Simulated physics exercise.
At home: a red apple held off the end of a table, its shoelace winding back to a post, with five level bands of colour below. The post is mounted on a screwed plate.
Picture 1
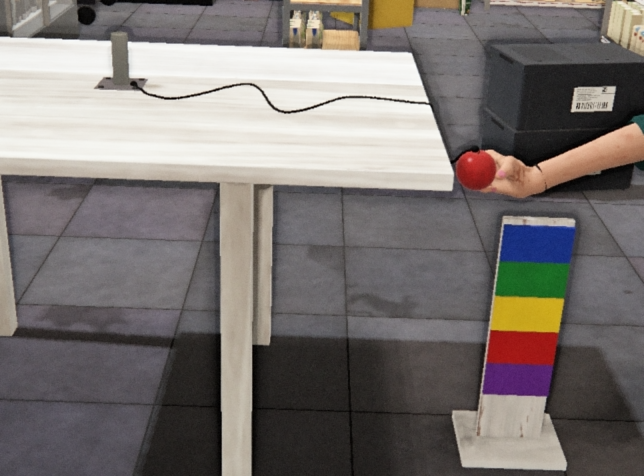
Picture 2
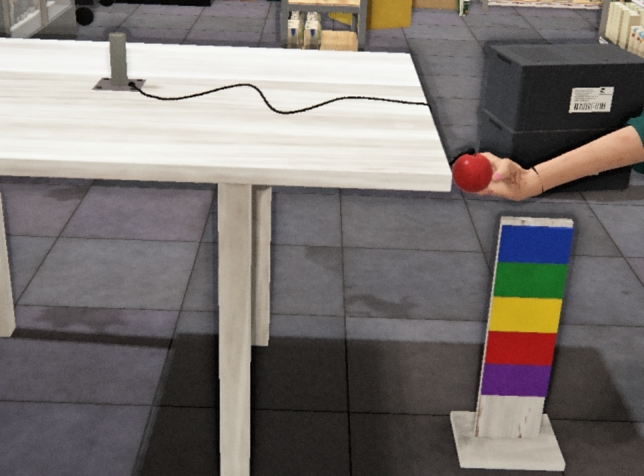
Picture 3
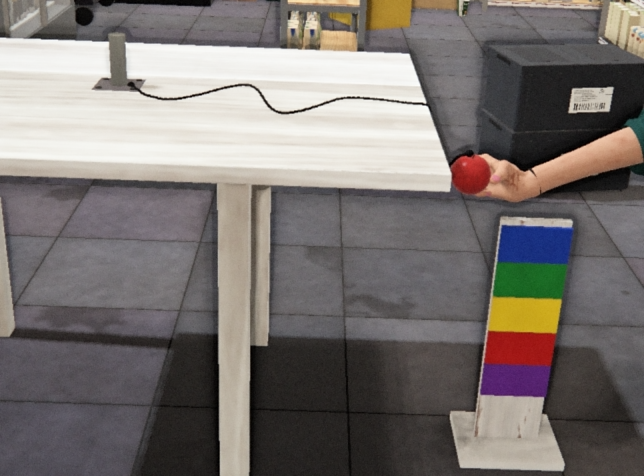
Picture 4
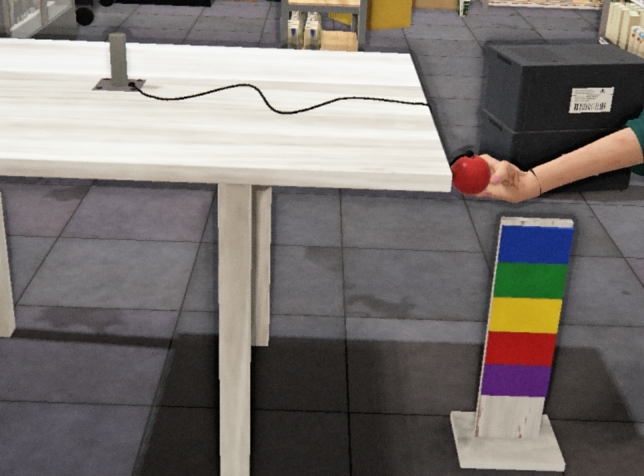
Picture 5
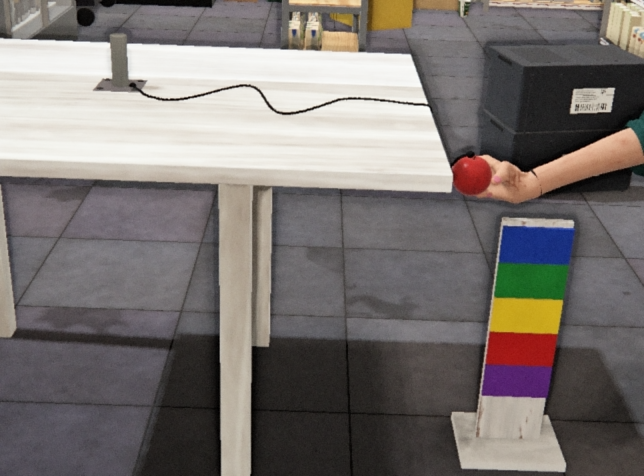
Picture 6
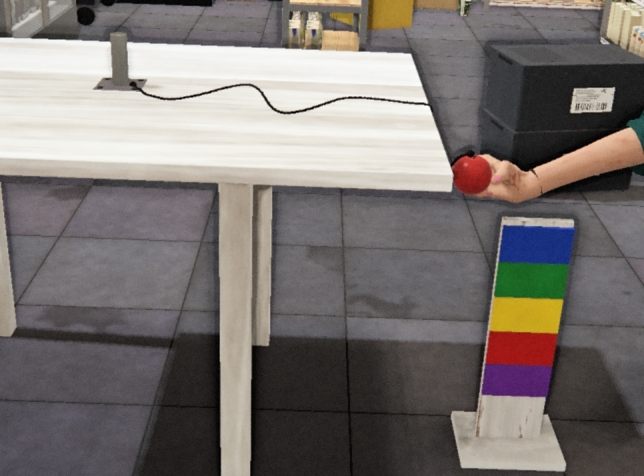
A hand holds a red ball-like object still beside the table end, above coloured bands.
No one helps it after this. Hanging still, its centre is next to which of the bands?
Its middle rests at the red band.
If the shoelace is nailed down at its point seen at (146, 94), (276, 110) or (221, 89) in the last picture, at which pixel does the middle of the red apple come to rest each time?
First (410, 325), next (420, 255), last (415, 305).
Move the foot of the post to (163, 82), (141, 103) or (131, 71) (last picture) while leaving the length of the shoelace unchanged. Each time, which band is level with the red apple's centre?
Result 1: Purple. Result 2: Purple. Result 3: Red.
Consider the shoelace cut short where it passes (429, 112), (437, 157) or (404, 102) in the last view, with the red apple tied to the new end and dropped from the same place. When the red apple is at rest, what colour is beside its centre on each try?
Green; yellow; blue.
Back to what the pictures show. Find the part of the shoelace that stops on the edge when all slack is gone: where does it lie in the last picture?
Roughly (307, 110).
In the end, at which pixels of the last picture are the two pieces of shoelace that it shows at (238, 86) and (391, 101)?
They end up at (285, 94) and (419, 205).
A little later, apple near (453, 332); level with red.
Next, apple near (378, 332); level with red.
Later still, apple near (422, 338); level with red.
When it is over, apple near (404, 338); level with red. Its centre hangs level with the red band.
